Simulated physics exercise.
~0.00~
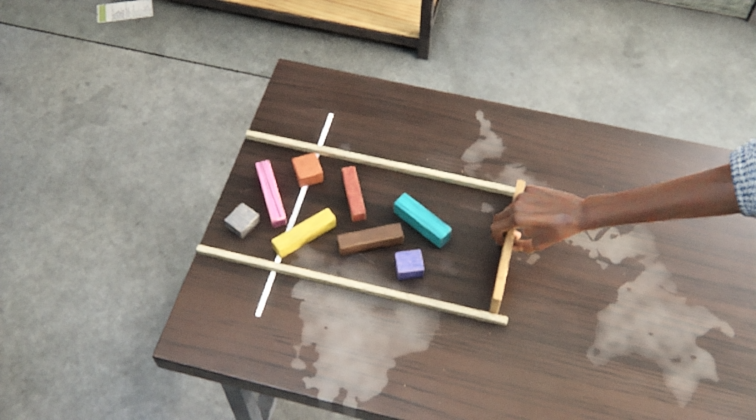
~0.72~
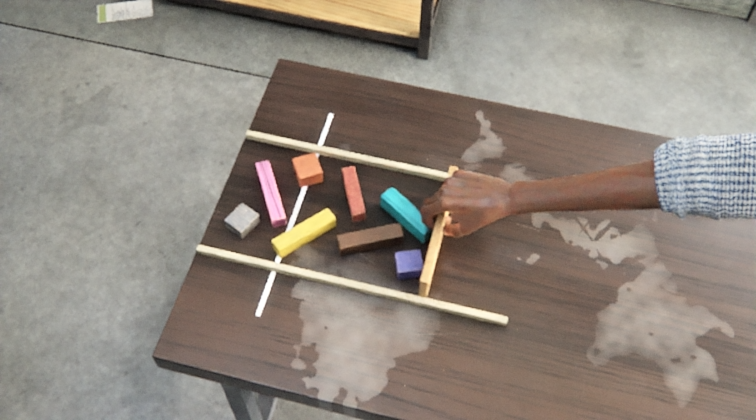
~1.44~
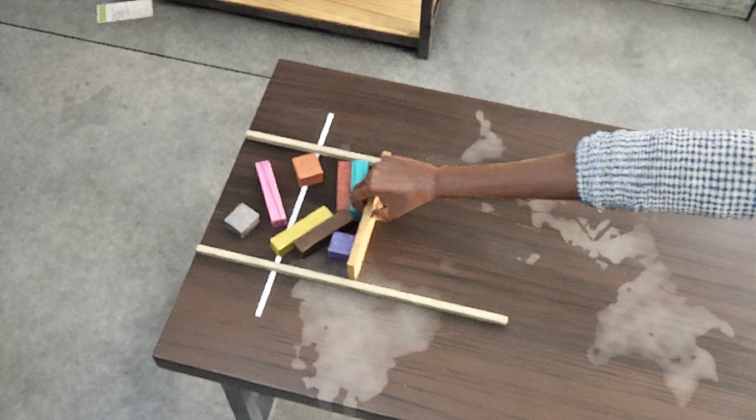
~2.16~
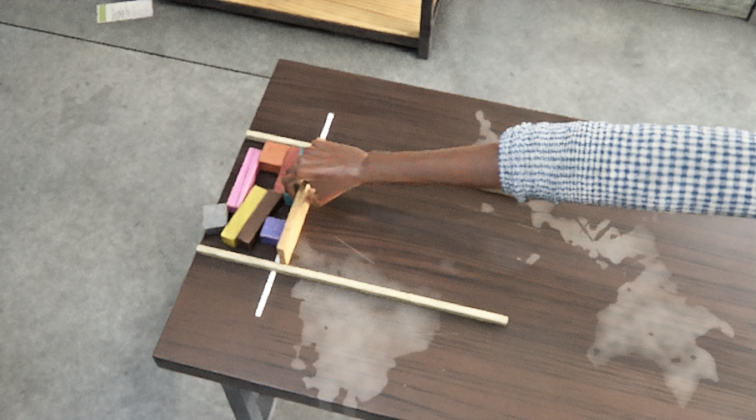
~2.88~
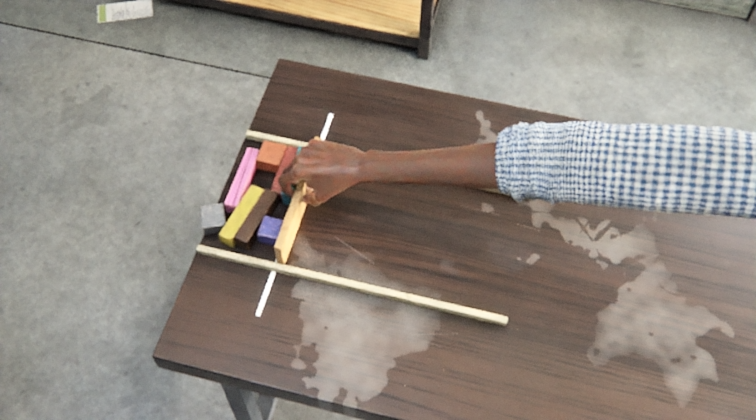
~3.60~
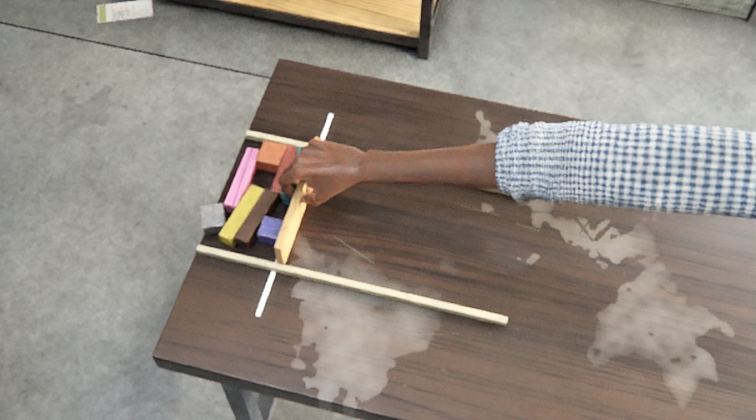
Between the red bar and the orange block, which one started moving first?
The red bar started moving first, while the orange block was still in its place. The orange block shifted left only later, as the board came closer to the tape.
On a dark wooden table, a hand slid an upright board left between two pale rails, gathering colourful sticks and blocks into a tight cluster near the end, then stopped around the white tape with all of them still on the table.
